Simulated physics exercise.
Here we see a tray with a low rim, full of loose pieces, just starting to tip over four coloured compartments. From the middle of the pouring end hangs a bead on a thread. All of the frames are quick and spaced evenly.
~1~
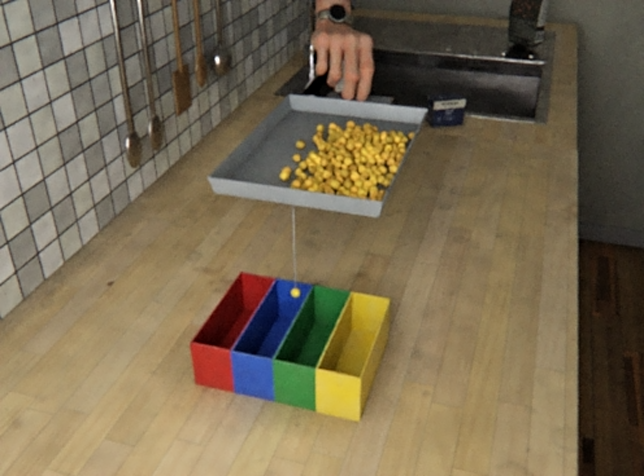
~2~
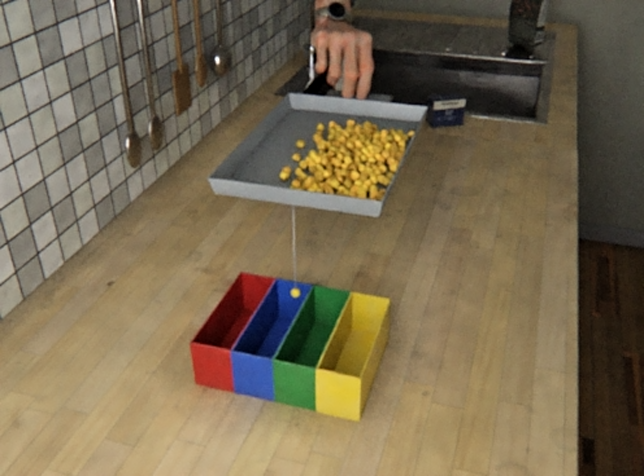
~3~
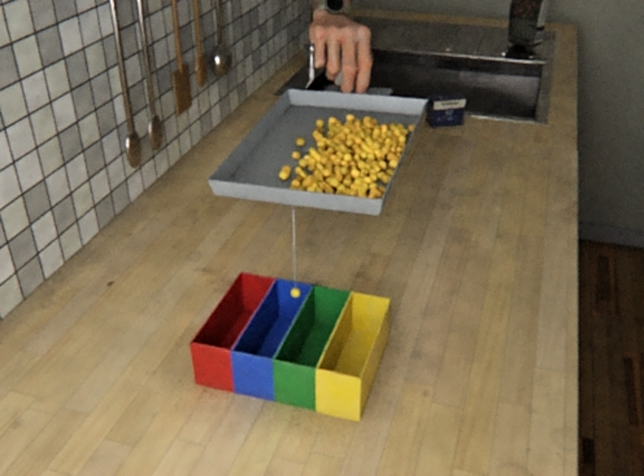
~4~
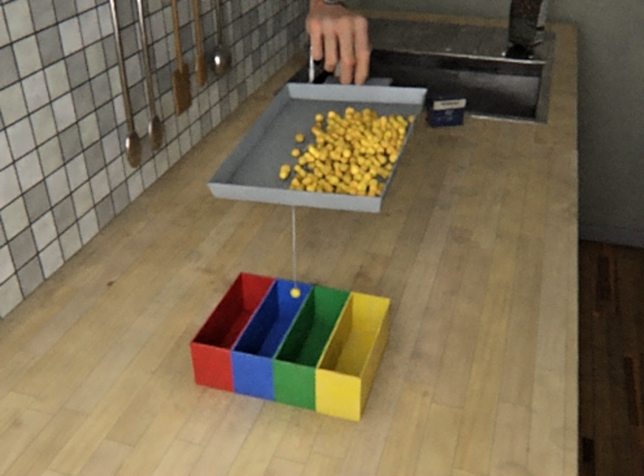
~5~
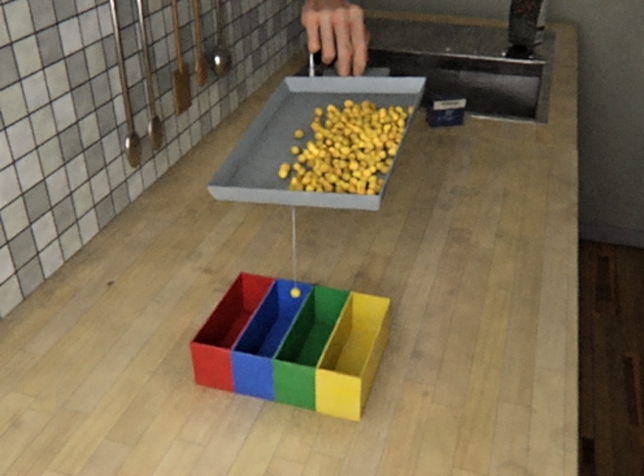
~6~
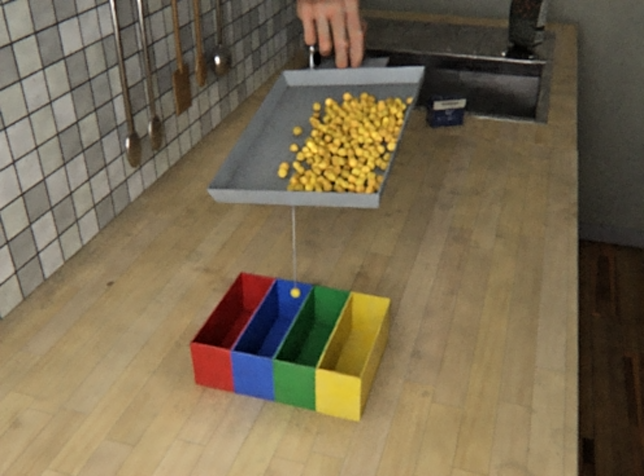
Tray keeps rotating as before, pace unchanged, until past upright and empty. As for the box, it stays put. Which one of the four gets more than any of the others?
Most: Red.
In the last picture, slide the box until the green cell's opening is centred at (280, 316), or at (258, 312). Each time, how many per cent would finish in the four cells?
Estimate: 100 % first, 100 % second.
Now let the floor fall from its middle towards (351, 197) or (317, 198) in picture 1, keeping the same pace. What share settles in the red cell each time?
Roughly 0 % in the first case and 10 % in the second.
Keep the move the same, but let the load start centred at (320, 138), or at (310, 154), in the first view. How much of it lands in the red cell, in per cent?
Shares: 50 % for the first, 40 % for the second.
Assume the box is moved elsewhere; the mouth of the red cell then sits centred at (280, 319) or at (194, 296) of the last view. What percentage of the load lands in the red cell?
Respectively 10 percent and 20 percent.
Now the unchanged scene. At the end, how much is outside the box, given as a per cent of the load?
It comes to some 40 in a hundred.
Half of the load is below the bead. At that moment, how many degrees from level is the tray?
The angle is roughly 110° at that point.
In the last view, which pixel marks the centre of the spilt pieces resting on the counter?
Look around pixel (177, 327).
Soon after the last picture, tray tipped steeply; nearly all on the tray; a small part falling or outside the box.
A little later, tray tipped right over; nearly all on the tray; a stray few in the red cell; a small part falling or outside the box.
Later still, tray tipped past a quarter turn; about half in the red cell; about a quarter in the blue cell; a stray few in the green cell; about a third falling or outside the box.
At rest, tray tipped past a quarter turn; about half in the red cell; about a quarter in the blue cell; a stray few in the green cell; none in the yellow cell; about a third outside the box.
